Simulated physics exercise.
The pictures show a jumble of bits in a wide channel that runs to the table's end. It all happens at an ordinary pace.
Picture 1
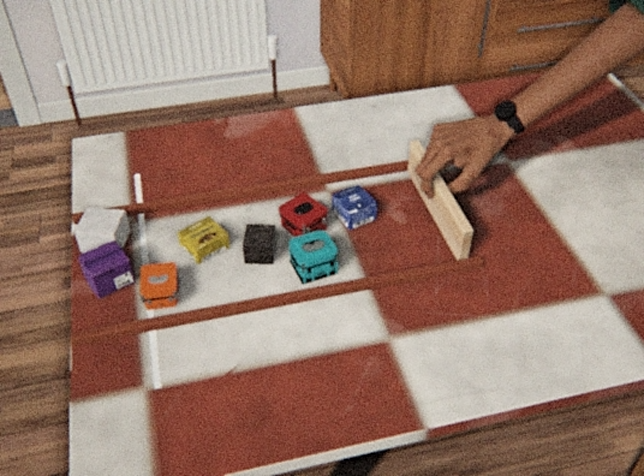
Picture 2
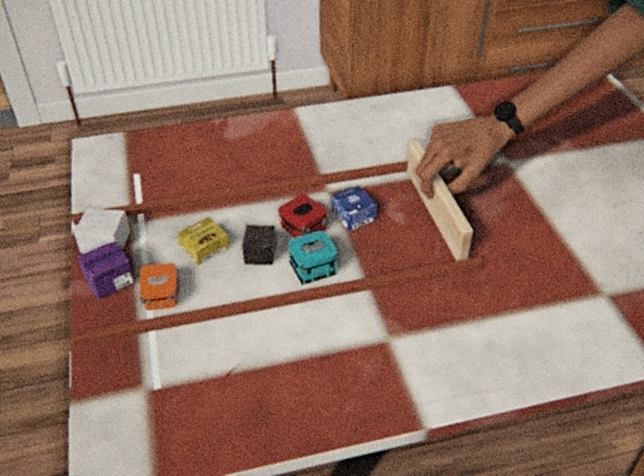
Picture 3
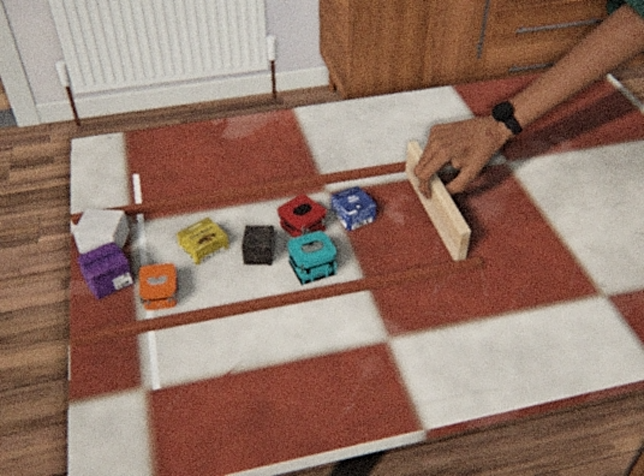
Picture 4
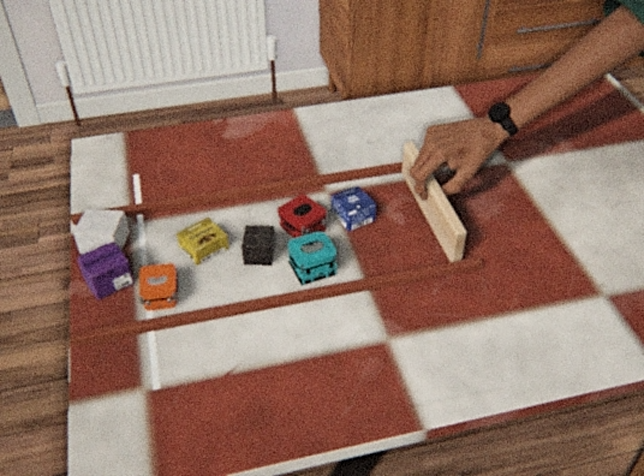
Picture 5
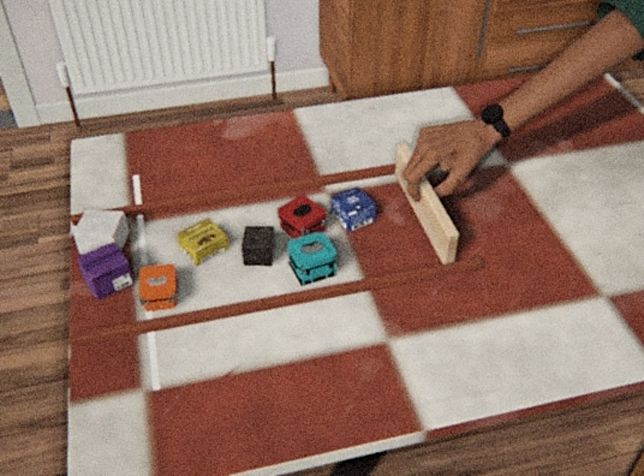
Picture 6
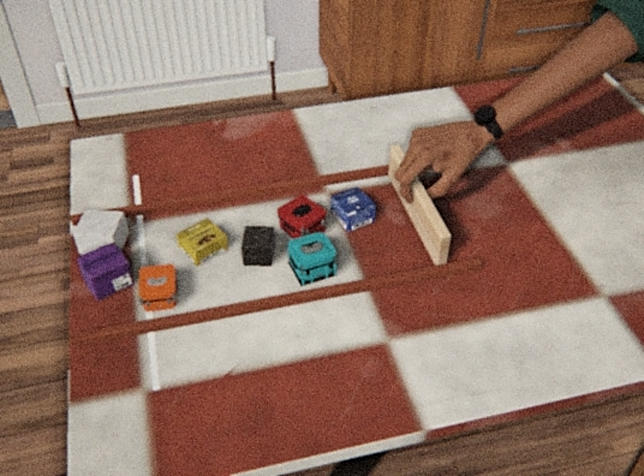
On a table patterned in large red and white squares, in a room with a radiator and wooden cabinets, a fixed view looks down at an angle. White, purple and orange blocks sit at the left, yellow, black, red, turquoise and blue ones towards the middle, and a pale board stands to their right. A hand wearing a dark watch slides the board slightly left, while the blocks stay still.
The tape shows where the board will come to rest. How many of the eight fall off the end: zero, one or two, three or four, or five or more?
In the end the number that fall off is three or four.
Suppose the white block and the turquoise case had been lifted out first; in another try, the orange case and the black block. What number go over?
The counts: 1 and 2.
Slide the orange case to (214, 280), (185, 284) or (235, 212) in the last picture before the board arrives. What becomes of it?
The orange case is kept; remains up; is kept.
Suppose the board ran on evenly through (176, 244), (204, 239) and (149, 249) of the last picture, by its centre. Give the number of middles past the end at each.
Past the end: 1, 0 and 3.
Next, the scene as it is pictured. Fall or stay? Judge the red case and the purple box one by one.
The red case does not fall, the purple box falls.
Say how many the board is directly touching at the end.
It touches 2.
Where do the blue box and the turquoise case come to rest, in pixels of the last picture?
The blue box stops around (124, 243); the turquoise case around (125, 291).
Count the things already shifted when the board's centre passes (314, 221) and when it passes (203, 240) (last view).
4 and 8.
Early on, none off yet; white block at rest near (102, 233); purple box at rest near (106, 271); orange case at rest near (159, 289).
A while later, none off yet; white block leaning well over near (52, 240); purple box travelled about its own width near (82, 281); orange case travelled about its own width near (127, 303).
Finally, the number that fall off is three or four; lost, yellow box, purple box and white block.
